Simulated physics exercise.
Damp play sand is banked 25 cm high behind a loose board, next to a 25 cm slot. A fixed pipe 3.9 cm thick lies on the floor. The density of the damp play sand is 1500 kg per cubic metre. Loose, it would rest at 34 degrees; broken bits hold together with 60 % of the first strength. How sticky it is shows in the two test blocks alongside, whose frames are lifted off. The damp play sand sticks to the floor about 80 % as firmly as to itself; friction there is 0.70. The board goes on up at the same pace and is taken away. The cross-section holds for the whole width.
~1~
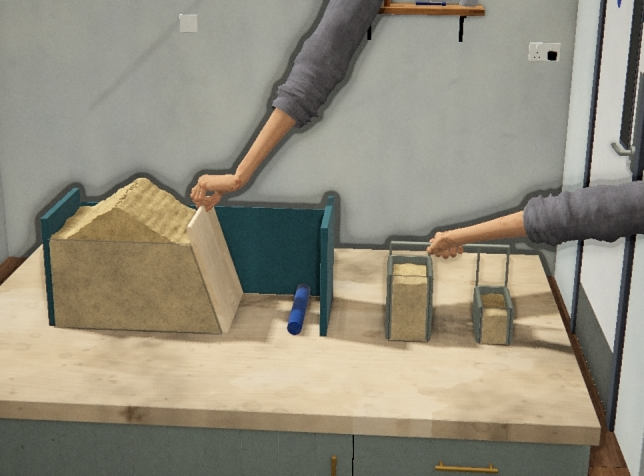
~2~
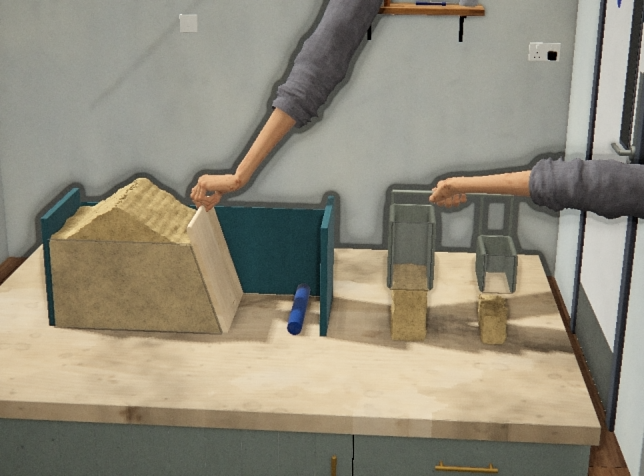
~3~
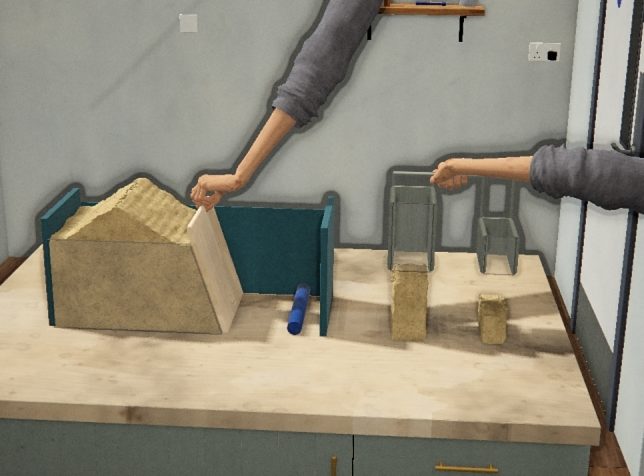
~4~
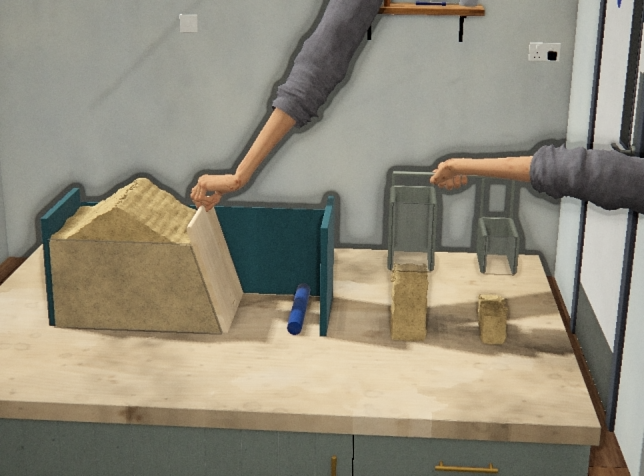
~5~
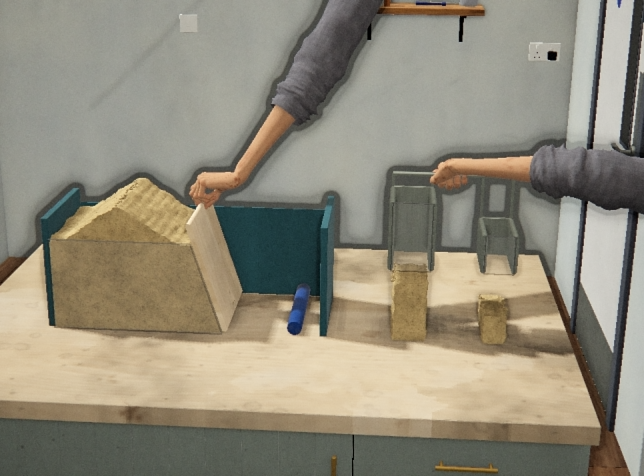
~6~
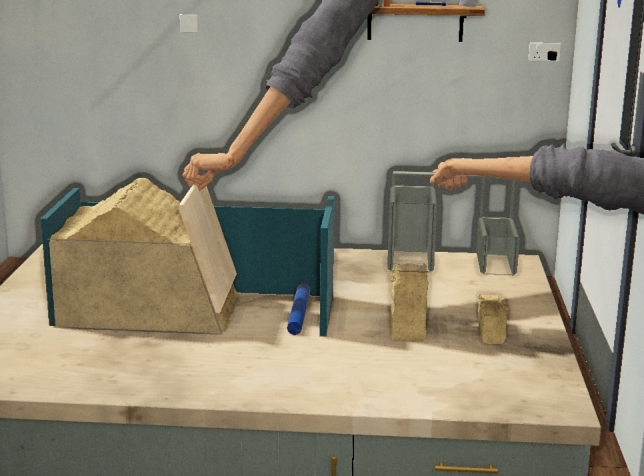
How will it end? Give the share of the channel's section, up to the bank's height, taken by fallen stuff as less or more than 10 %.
The share of the channel's section, up to the bank's height, taken by fallen stuff is less than 10 %.
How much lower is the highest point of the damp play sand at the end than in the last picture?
Roughly 0.0 cm.
Another 0.22 s on from the sixth picture, the face still stands, with nothing on top of the pipe; the channel is 0 % full.
Another 0.48 s on from the sixth picture, the face still stands, with nothing on top of the pipe; the channel is 0 % full.
Another 0.74 s on from the sixth picture, the face still stands, with nothing on top of the pipe; the channel is 0 % full.
Another 1.00 s on from the sixth picture, the face still stands, with nothing on top of the pipe; the channel is 0 % full.
Another 1.04 s on from the sixth picture, at the end, the face still stands, with nothing on top of the pipe; the channel is 0 % full.
